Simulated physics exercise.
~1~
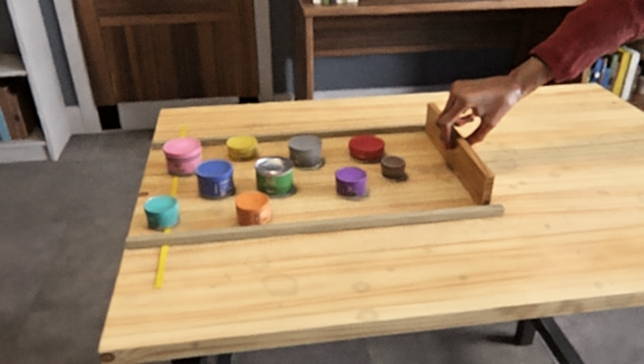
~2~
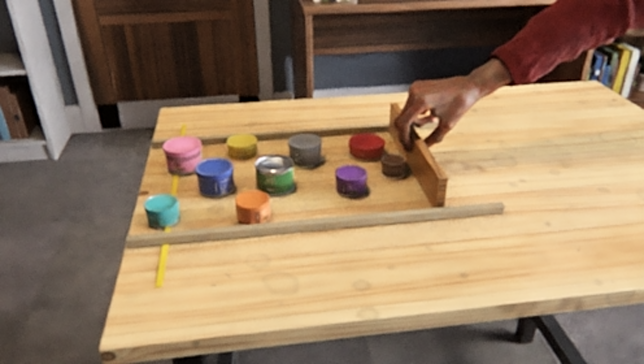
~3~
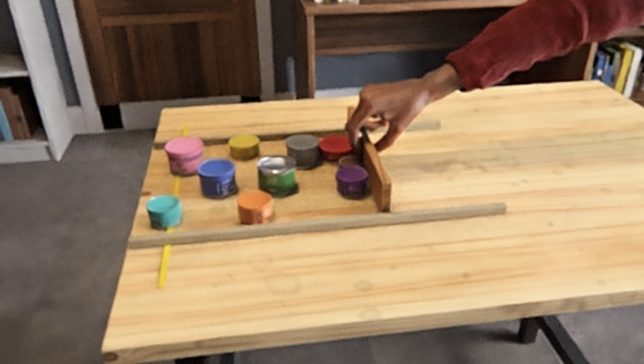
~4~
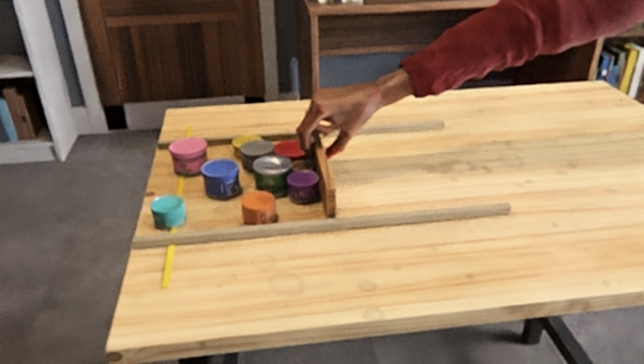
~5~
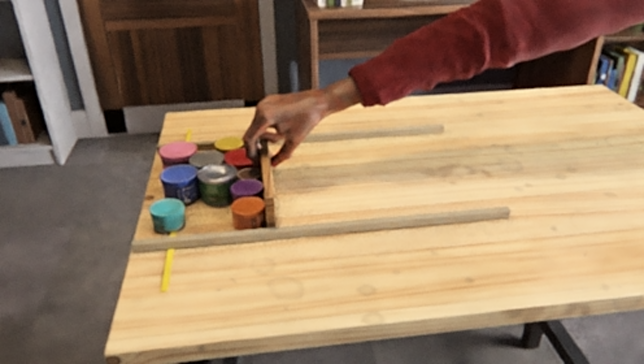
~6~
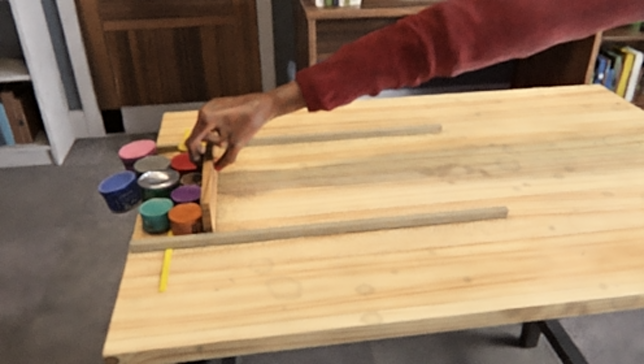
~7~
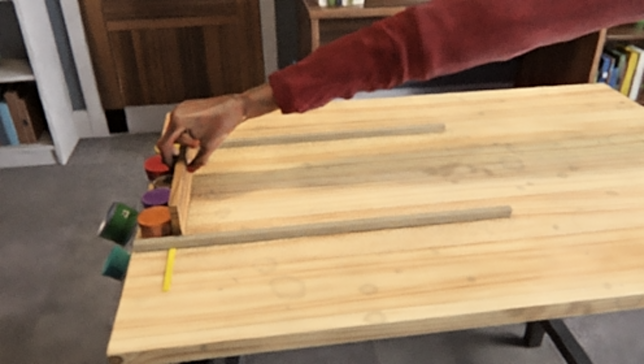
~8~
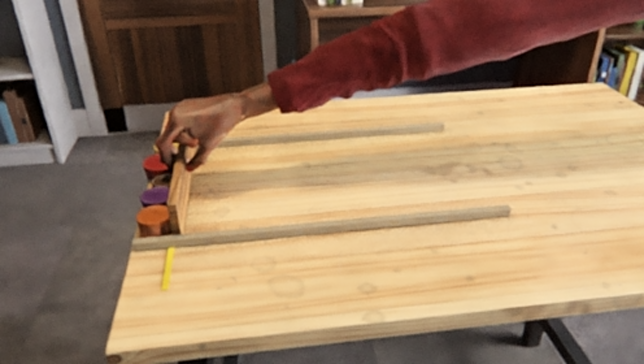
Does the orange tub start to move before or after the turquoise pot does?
The orange tub starts to move before the turquoise pot. It is already being pushed left while the turquoise pot is still in its place.
To begin with, a hand in a red sleeve holds an upright wooden board at the right of a group of colourful tubs and tins on a table, between two wooden strips. The hand slides the board left, and it gathers the nearer tubs, then presses the rest into a tight cluster. As the push goes on, the blue tin and others are driven out past the table's left edge. The green and turquoise pots then tip over and drop. Finally the board stops near the yellow tape, with five or more fallen and the red, purple and orange tubs still beside it.
